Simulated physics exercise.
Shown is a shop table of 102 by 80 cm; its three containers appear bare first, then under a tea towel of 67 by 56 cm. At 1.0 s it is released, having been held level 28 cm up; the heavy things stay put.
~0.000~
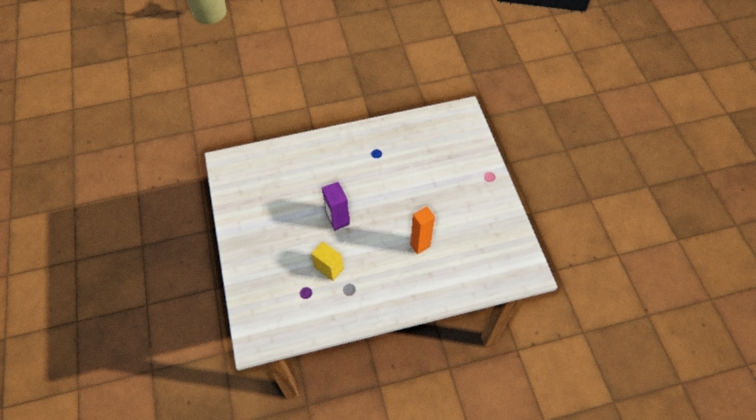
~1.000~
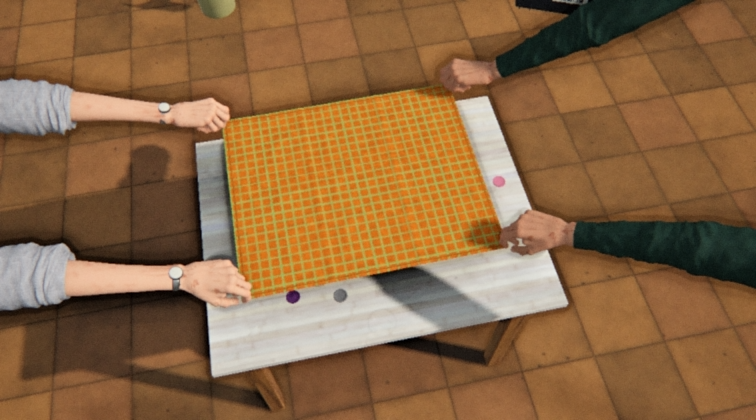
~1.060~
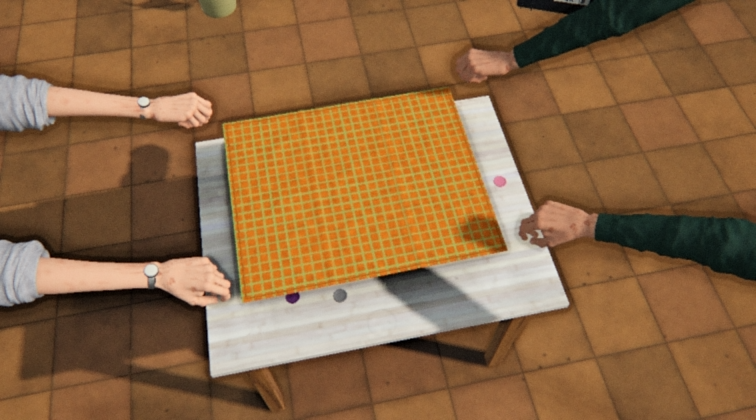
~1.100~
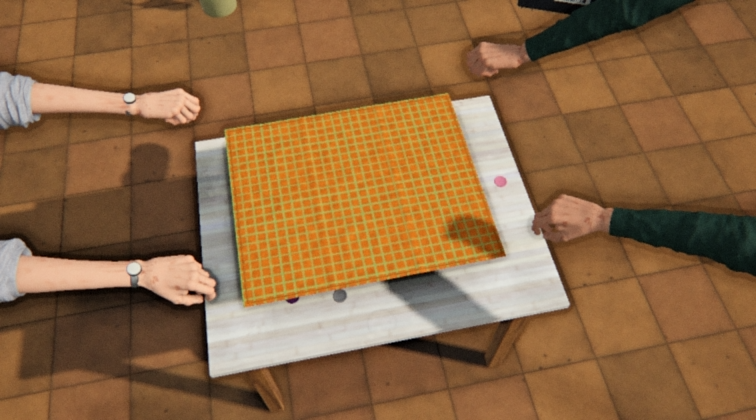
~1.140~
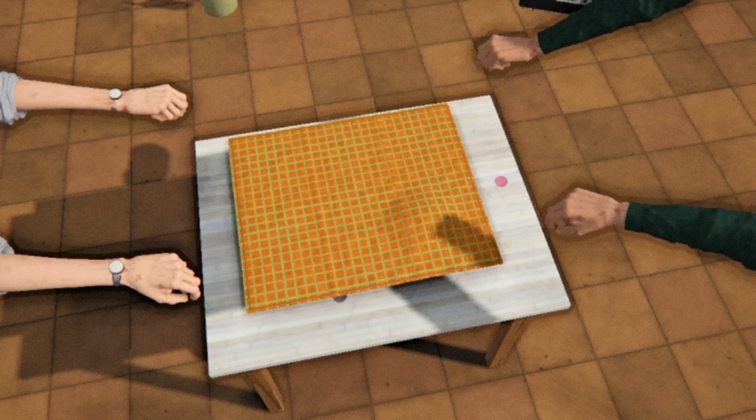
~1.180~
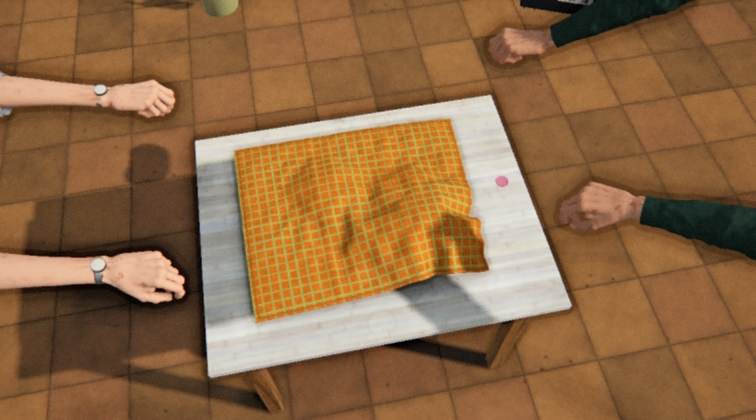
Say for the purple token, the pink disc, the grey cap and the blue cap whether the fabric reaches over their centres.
In order: The purple token ends under the cloth; the pink disc still shows; the grey cap ends under the cloth; the blue cap still shows.
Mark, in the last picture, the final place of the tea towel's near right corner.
It settles at roughly (467, 244).
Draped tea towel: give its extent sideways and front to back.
60 cm by 52 cm, more or less.
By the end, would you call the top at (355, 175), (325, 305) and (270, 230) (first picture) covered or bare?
Going through the three points in turn, they end up showing, concealed and showing.
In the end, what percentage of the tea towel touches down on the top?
Share on top, approx.: 15 %.
By 1.4 s, 15 % of it is down, spanning 59 by 51 cm, above purple token, grey cap.
By 1.5 s, 15 % of it is down, spanning 60 by 53 cm, above purple token, grey cap.
By 1.7 s, 15 % of it is down, spanning 60 by 52 cm, above purple token, grey cap.
By 1.9 s, 20 % of it is down, spanning 60 by 51 cm, above purple token, grey cap.
By 2.7 s, 15 % of it is down, spanning 60 by 51 cm, above purple token, grey cap.
